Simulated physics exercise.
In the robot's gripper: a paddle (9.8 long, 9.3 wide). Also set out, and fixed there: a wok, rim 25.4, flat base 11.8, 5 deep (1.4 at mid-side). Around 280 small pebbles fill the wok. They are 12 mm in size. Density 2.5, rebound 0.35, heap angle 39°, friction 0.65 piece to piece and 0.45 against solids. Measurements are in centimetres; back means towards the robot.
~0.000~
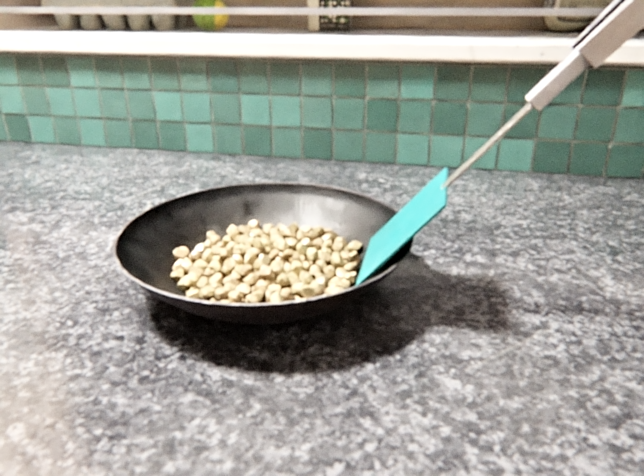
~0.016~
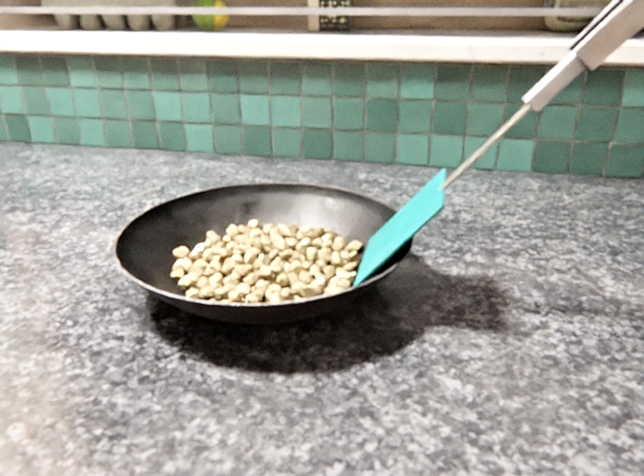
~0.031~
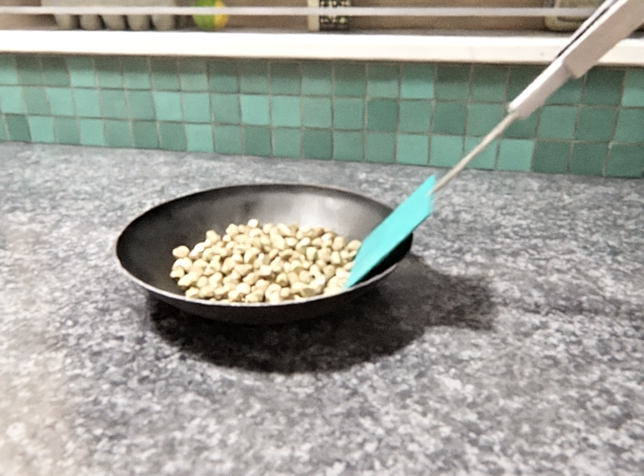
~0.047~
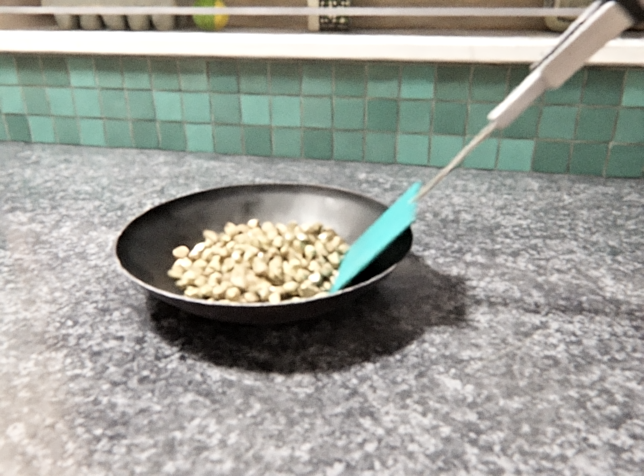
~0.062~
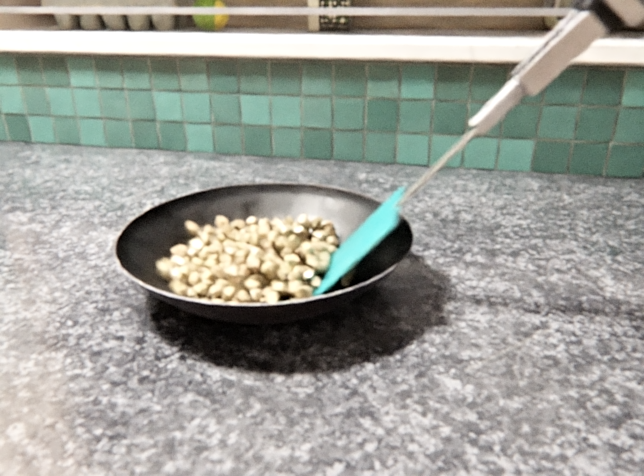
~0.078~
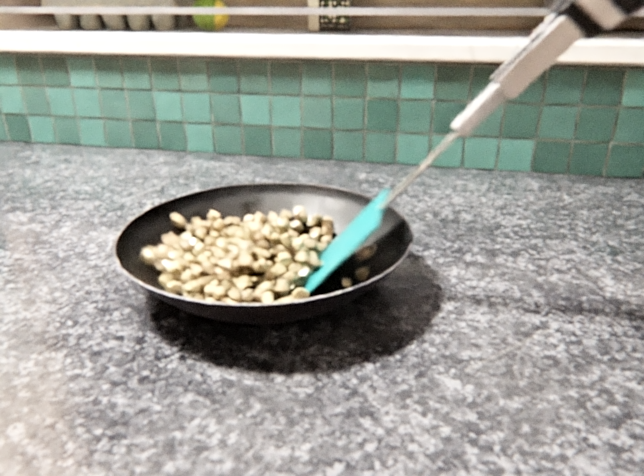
A turquoise spatula pushes leftward through small pale pebbles in a black wok.
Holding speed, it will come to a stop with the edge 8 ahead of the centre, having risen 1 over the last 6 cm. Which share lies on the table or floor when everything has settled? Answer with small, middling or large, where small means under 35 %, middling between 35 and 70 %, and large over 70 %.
It is middling.
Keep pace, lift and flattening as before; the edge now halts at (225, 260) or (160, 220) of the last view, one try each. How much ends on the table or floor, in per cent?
First try roughly 10 percent, second roughly 65 percent.
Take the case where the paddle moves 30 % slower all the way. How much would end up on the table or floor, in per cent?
Approx. 30 per cent.
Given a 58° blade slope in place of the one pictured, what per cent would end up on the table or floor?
It would be near 50 per cent.
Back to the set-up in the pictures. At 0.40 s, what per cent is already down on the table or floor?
I'd say close to 40 in a hundred.
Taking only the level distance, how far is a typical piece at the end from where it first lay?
Distance: Near 13 cm.
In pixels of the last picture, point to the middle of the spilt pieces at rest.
About (77, 248).
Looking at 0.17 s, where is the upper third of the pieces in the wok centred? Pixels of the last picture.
I'd put it somewhere near (177, 224).
By 0.13 s, sloping 50°, highest piece 7 above the table; 275 in the wok, 1 on the blade or in flight.
By 0.17 s, sloping 50°, highest piece 9 above the table; 267 in the wok, 9 on the blade or in flight.
By 0.40 s, sloping 50°, highest piece 7 above the table; 153 in the wok, 116 on the table or floor, 7 on the blade or in flight.
By 1.45 s, sloping 50°, highest piece 6 above the table; 152 in the wok, 124 on the table or floor.
Final count, 152 in the wok, 124 on the table or floor. That is 45 % on the table or floor.
